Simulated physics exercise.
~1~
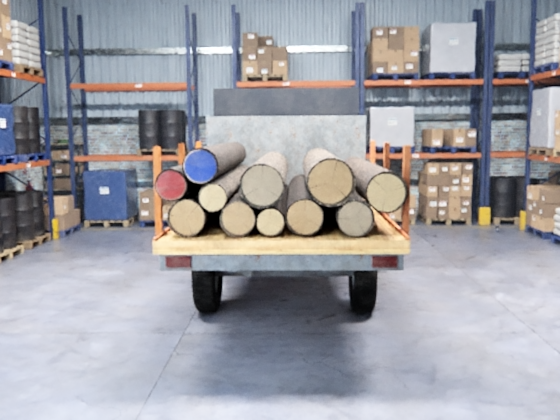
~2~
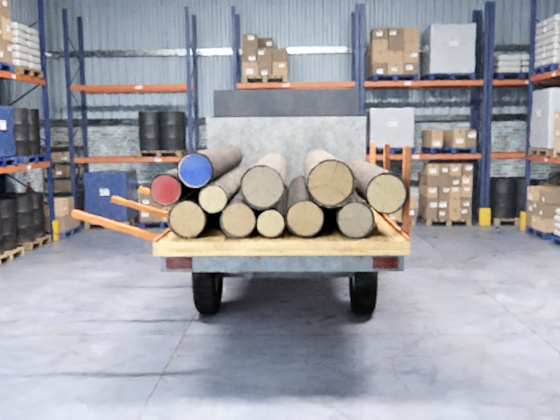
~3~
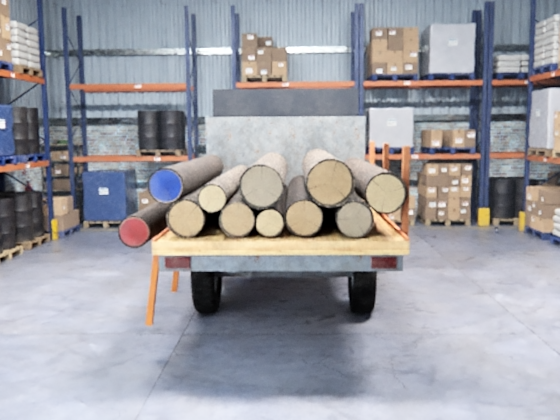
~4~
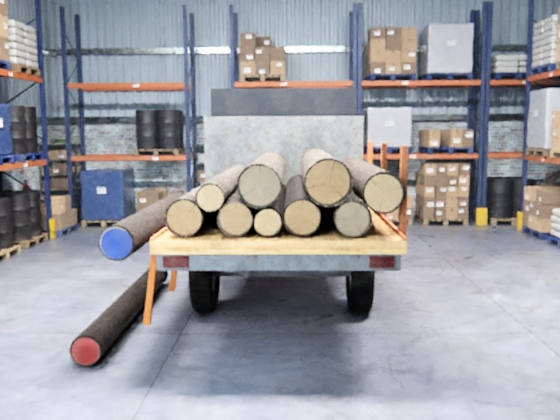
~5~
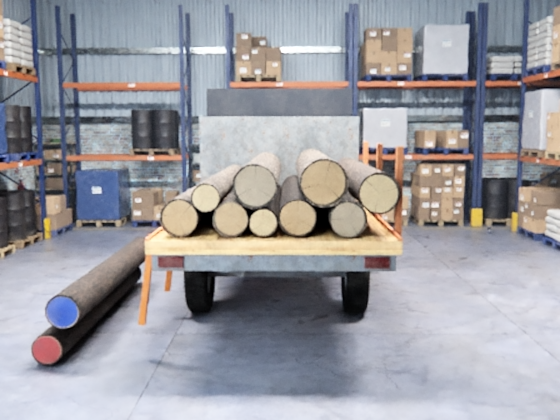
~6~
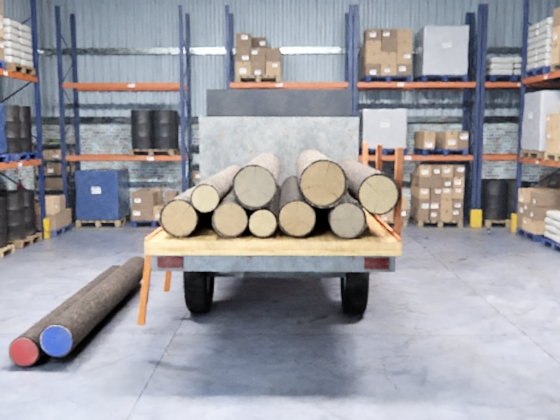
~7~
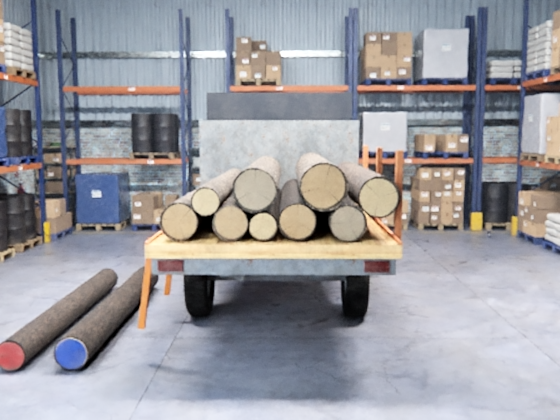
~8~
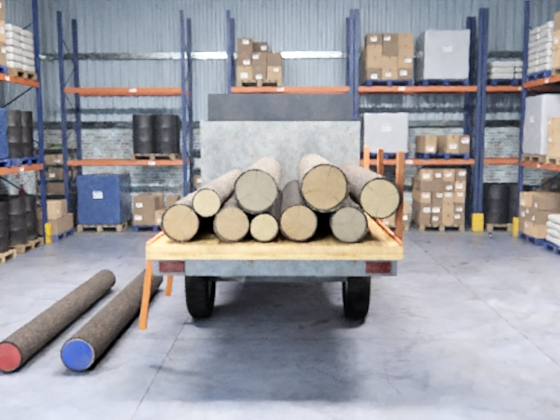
Red-ended and blue-ended logs rolling off a flatbed's left side as its posts drop, ending apart on the warehouse floor.
